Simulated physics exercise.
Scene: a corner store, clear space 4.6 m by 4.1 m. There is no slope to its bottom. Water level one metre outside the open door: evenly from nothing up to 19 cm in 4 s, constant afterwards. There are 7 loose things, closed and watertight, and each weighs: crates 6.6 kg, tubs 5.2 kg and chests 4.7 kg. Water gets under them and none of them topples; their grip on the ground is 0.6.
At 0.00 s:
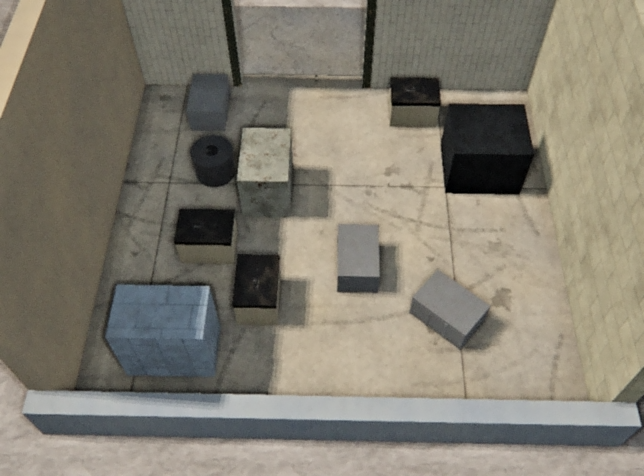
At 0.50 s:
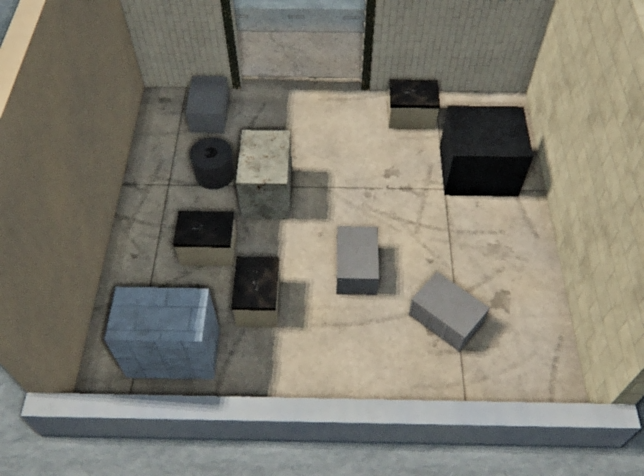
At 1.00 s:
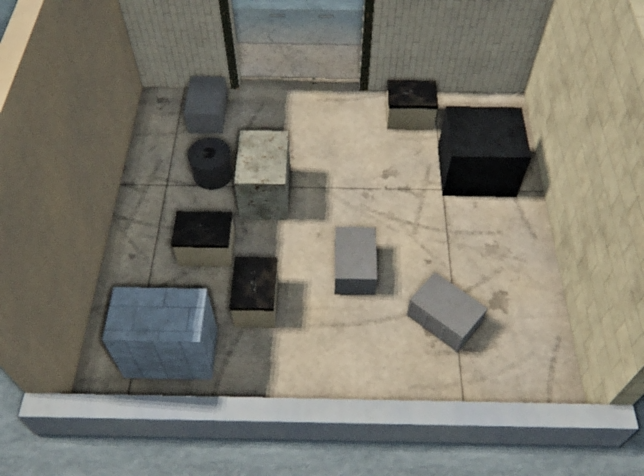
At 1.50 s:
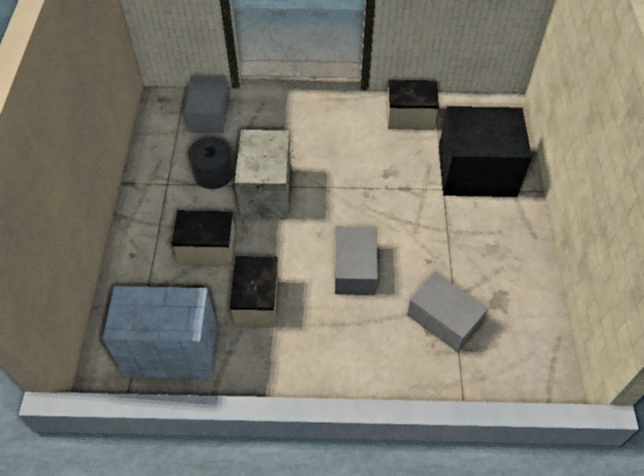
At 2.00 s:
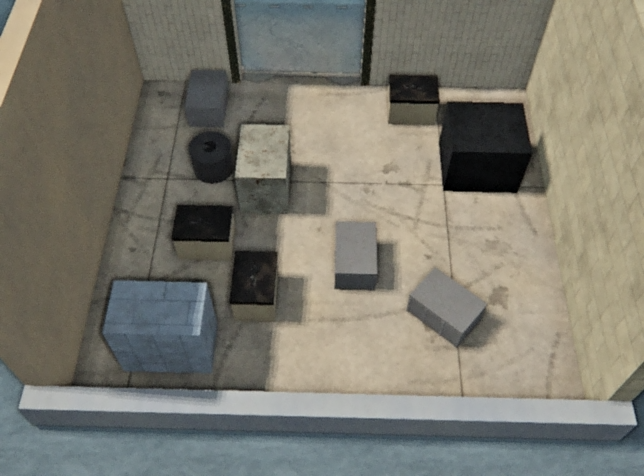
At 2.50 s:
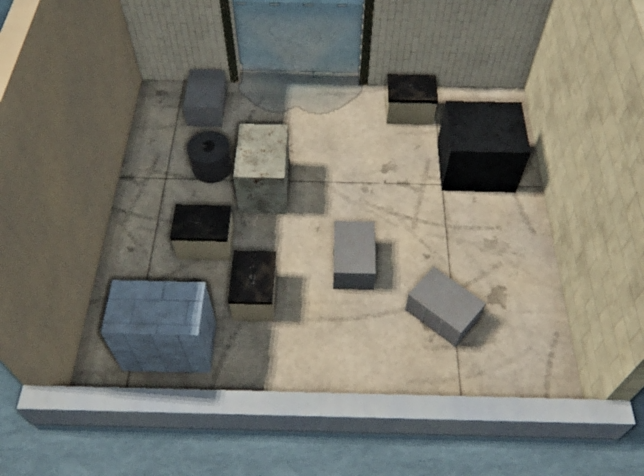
Bluish water spreads over the ground outside a walled room, showing first beyond the doorway in the back wall and along the front, then deepening in colour around it. Finally a thin, curved sheet of it slips through the doorway onto the floor, while the scattered boxes and dark round tub stay put.
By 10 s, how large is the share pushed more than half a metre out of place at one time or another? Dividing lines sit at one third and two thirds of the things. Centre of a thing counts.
My call: Two thirds or more of them.
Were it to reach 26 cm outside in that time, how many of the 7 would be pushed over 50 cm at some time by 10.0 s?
5.
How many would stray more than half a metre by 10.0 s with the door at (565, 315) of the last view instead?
5.
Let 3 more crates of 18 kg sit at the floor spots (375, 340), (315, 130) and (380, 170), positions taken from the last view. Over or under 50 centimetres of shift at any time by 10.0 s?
Well, it goes below, above, above.
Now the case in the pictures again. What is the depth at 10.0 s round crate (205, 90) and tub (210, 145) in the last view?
4 and 12 cm.
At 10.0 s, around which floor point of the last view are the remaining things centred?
About (310, 267).
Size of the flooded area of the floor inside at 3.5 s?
Roughly 2.0 m2.
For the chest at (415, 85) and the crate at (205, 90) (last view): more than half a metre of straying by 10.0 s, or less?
Taking them in turn, I'd say smaller and smaller.
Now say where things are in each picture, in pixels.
A crate at (207, 92), on the bottom; a tub at (211, 151), on the bottom; 0.0 m2 under water; 0 of 7 have shifted, in the first picture.
A crate at (207, 95) rests on the ground; a tub at (211, 153), on the bottom; 0.0 m2 under water; 0 of 7 have shifted, in the second picture.
A crate at (205, 95), on the bottom; a tub at (209, 153), on the bottom; 0.0 m2 under water; 0 of 7 have shifted, in the third picture.
A crate at (206, 94), on the bottom; a tub at (209, 153), on the bottom; water covers 0.0 m2; 0 of 7 have shifted, in the fourth picture.
A crate at (206, 88) rests on the ground; a tub at (210, 147), on the bottom; water covers 0.0 m2; 0 of 7 have shifted, in the fifth picture.
A crate at (204, 88) rests on the ground; a tub at (208, 147), on the bottom; 0.5 m2 under water; 0 of 7 have shifted, in the sixth picture.
After 3.5 s 0 of 7 are over 50 cm from their spots; 0 afloat.
After 4.5 s 0 of 7 are over 50 cm from their spots; 0 afloat.
After 7.0 s 3 of 7 are over 50 cm from their spots; 3 afloat.
After 10.0 s 5 of 7 are over 50 cm from their spots, and 5 have been at some point; 6 afloat.
